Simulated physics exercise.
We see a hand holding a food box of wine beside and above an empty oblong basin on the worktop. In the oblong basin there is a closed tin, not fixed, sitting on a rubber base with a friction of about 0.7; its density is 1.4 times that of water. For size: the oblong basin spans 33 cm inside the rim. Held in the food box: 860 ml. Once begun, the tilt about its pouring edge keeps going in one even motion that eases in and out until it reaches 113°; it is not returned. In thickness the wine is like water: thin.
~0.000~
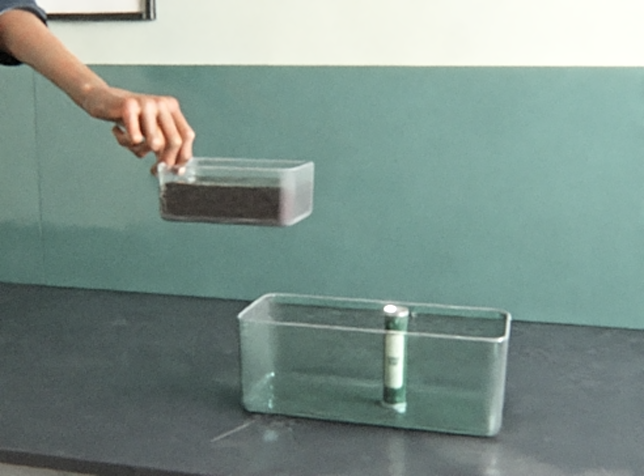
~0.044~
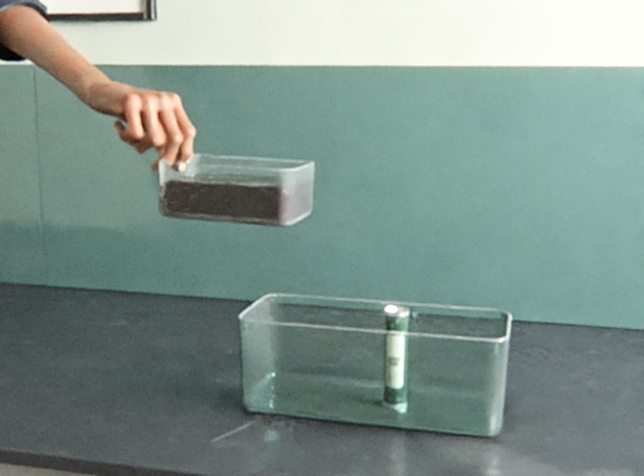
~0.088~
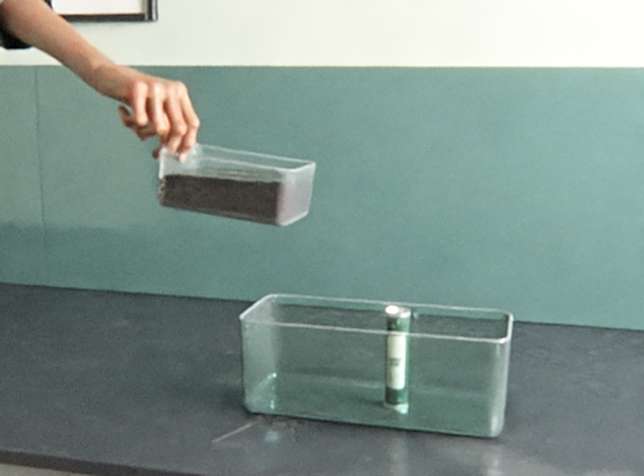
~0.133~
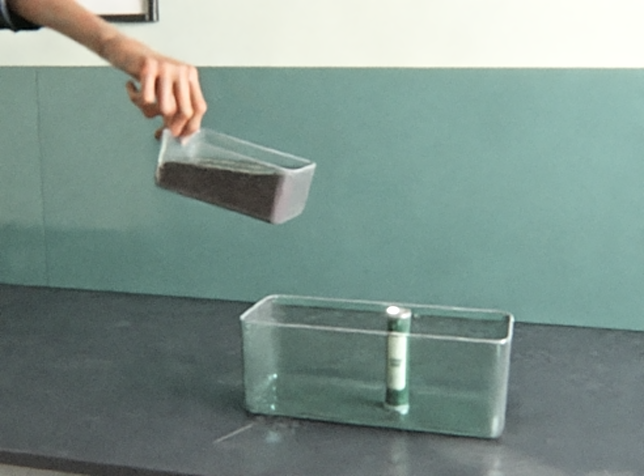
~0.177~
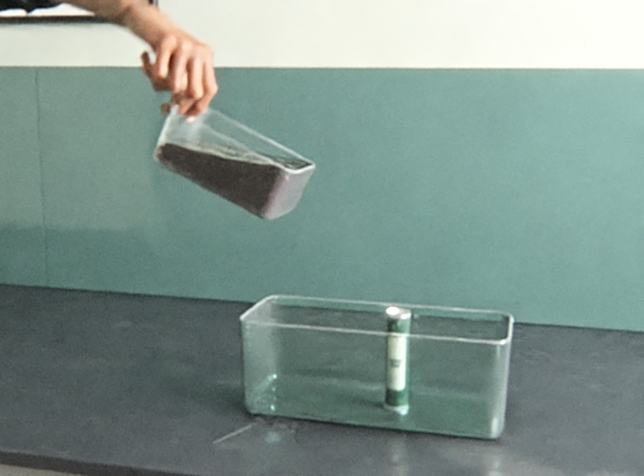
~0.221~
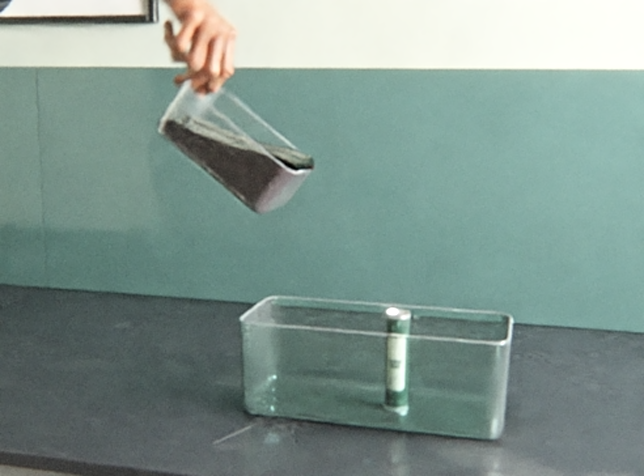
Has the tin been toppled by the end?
No, it is upright.
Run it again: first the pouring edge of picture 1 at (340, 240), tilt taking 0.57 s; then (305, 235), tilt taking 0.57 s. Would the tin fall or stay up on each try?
Try 1: Still standing; try 2: Tipped over.
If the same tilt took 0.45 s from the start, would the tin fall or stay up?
Well, the tin simply holds firm.
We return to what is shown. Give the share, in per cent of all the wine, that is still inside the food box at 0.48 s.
Close to 24 percent of the liquid remains at that time.
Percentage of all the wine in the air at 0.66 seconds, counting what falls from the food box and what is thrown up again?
Airborne share: Near 16 %.
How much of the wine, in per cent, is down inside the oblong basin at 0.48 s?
5 %, roughly.
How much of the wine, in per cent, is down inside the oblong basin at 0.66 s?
76 %, more or less.
By 0.48 s the tilt is 106° and 23 per cent is still to pour; the tin stands where it began.
By 0.66 s the tilt is 113° and 2 per cent is still to pour; the tin stands where it began.
By 0.86 s the tilt is 113° and 0 per cent is still to pour; the tin stands where it began.
By 1.07 s the tilt is 113° and 0 per cent is still to pour; the tin stands where it began.
At rest the tin stands where it began.
